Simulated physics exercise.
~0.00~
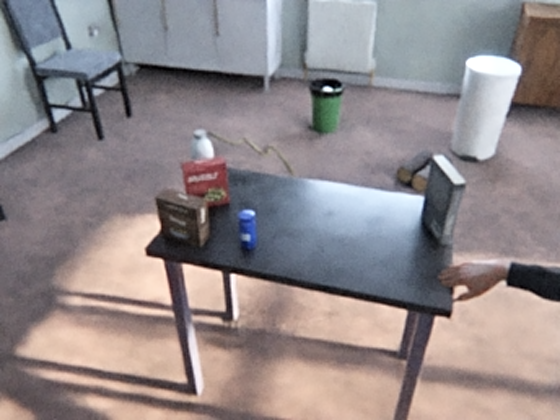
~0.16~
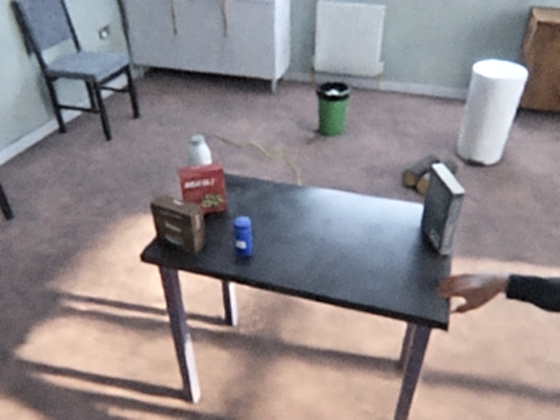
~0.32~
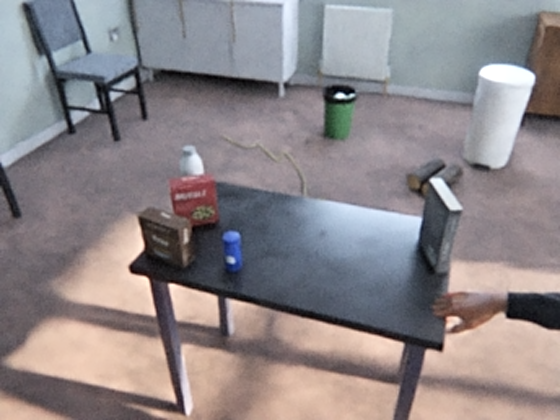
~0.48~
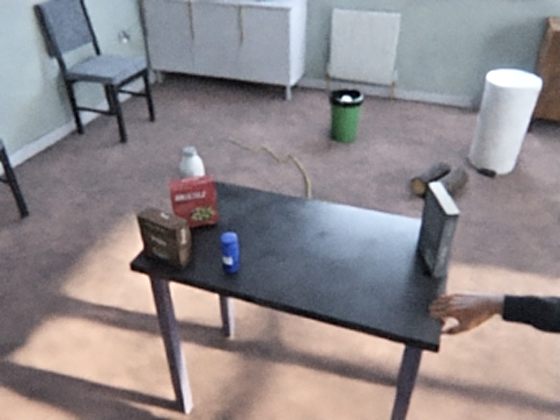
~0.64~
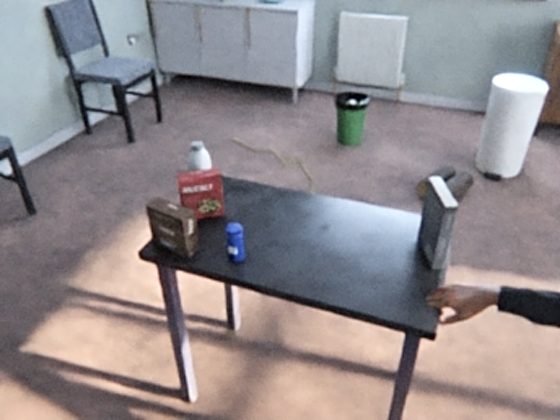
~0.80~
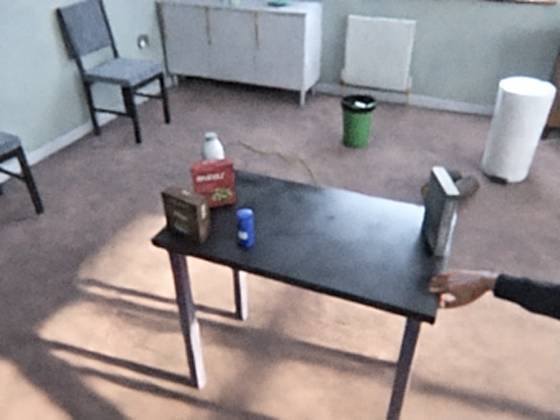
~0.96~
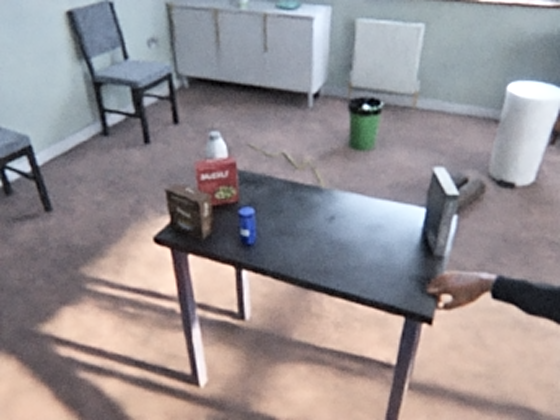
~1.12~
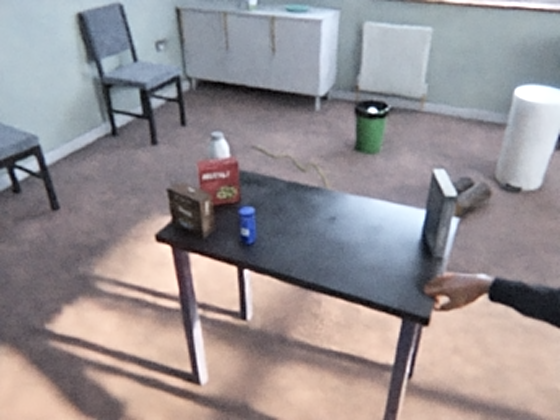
A hand gripped the right end of a black table holding a grey book, a red packet, a brown packet, a white bottle and a blue shaker; the table shifted slightly towards the viewer, then back, and everything was still standing.
